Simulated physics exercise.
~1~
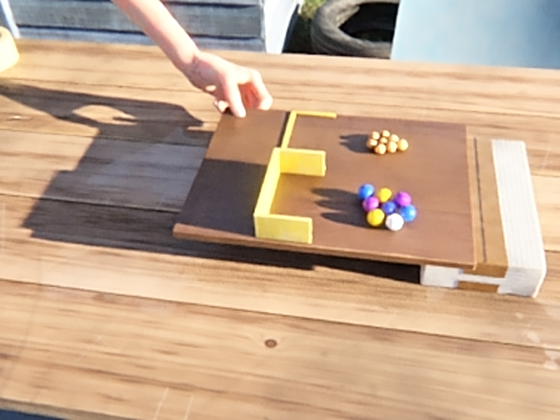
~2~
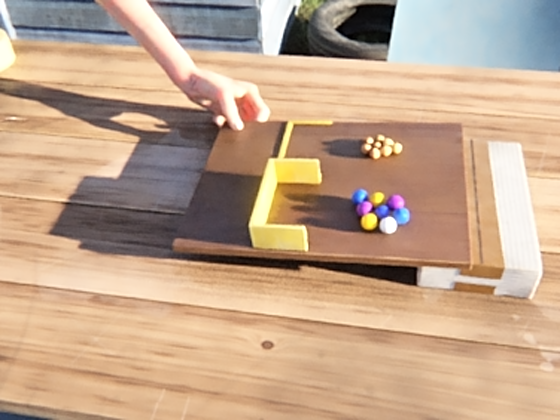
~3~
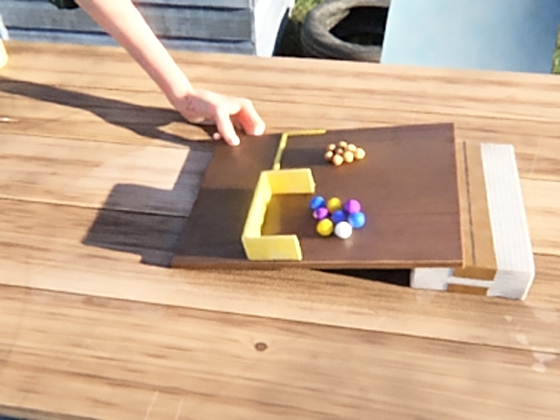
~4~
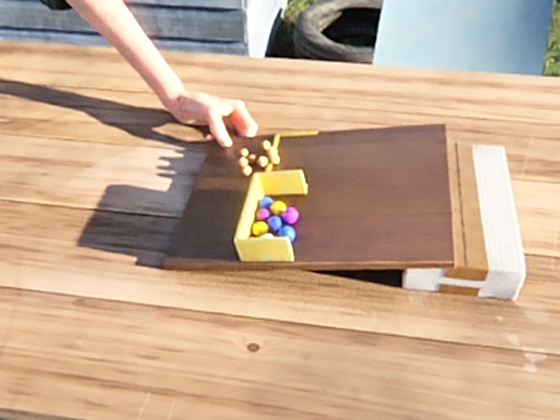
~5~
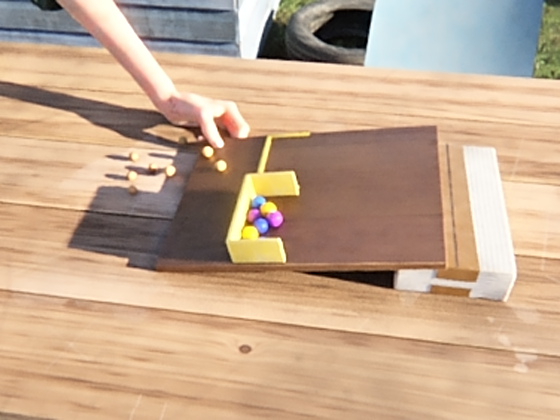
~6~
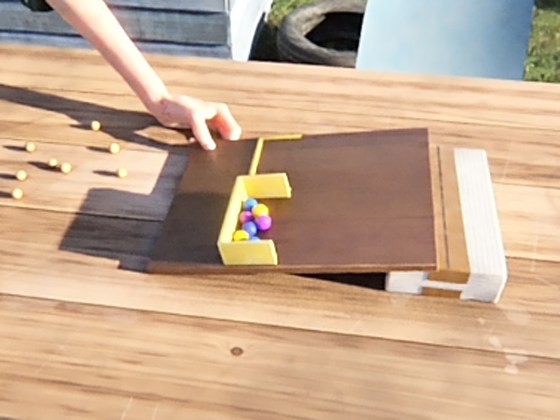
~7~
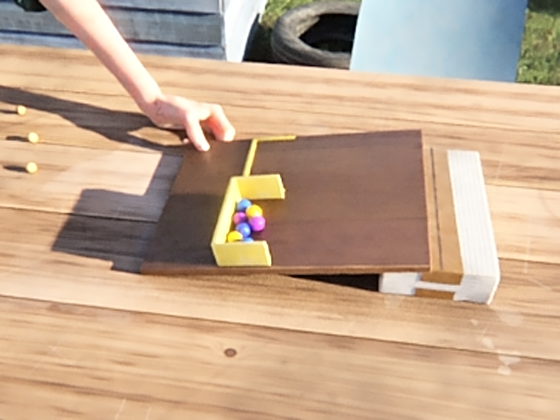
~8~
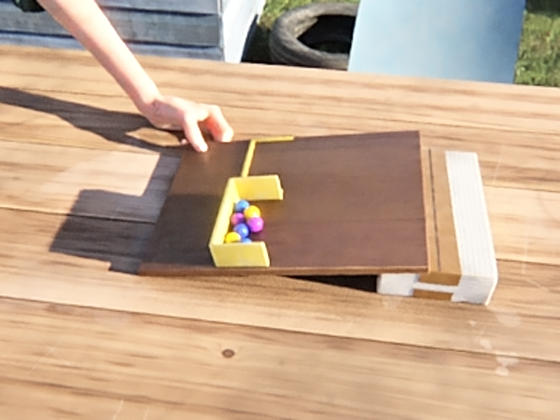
On an outdoor wooden table, a hand tilting a board, colourful balls stopping in a yellow barrier, tan ones rolling off leftward.
